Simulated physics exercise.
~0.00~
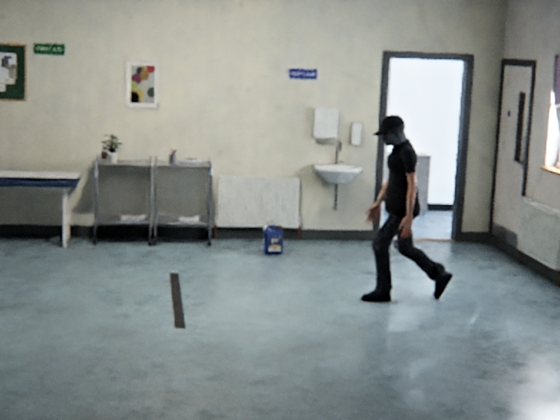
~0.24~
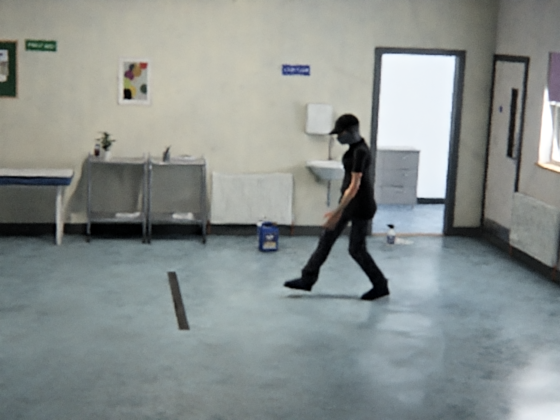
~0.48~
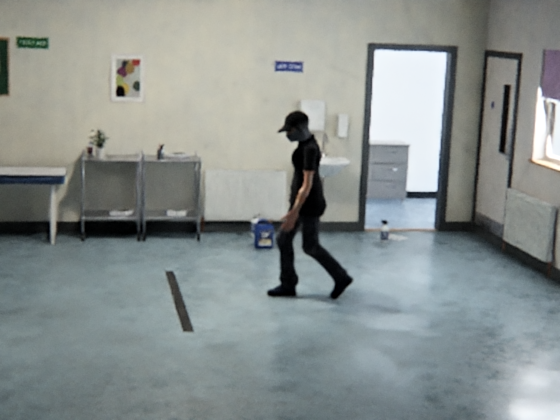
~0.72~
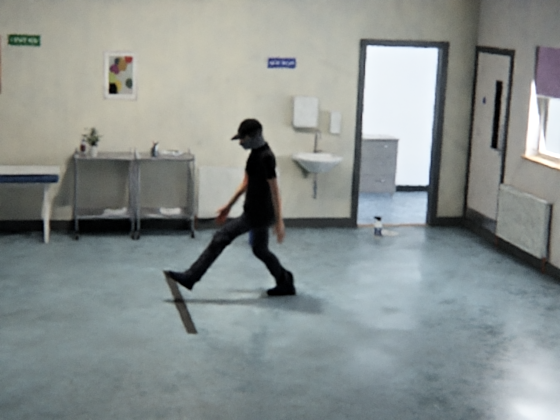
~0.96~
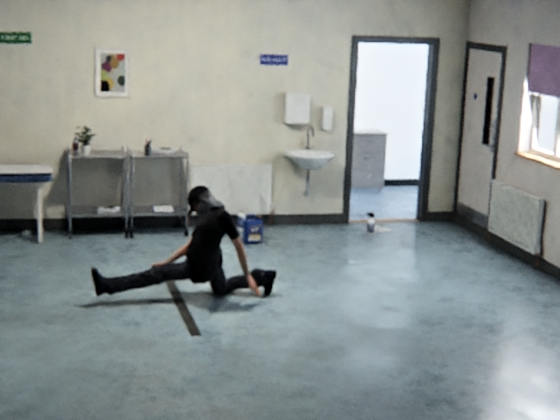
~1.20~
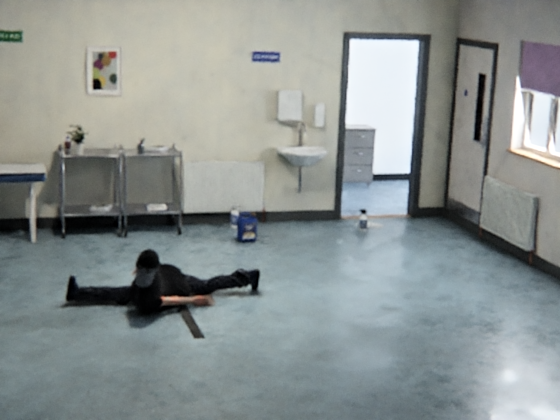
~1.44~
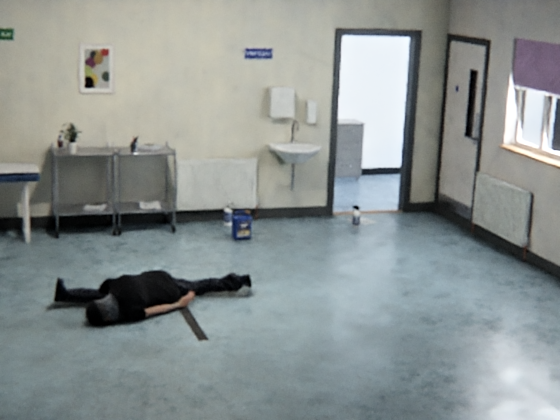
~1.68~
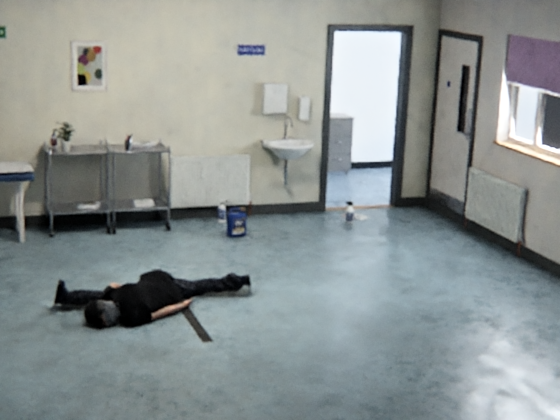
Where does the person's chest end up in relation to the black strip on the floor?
The person's chest ends up past the black strip, on its left side, as the person lies flat on the floor.
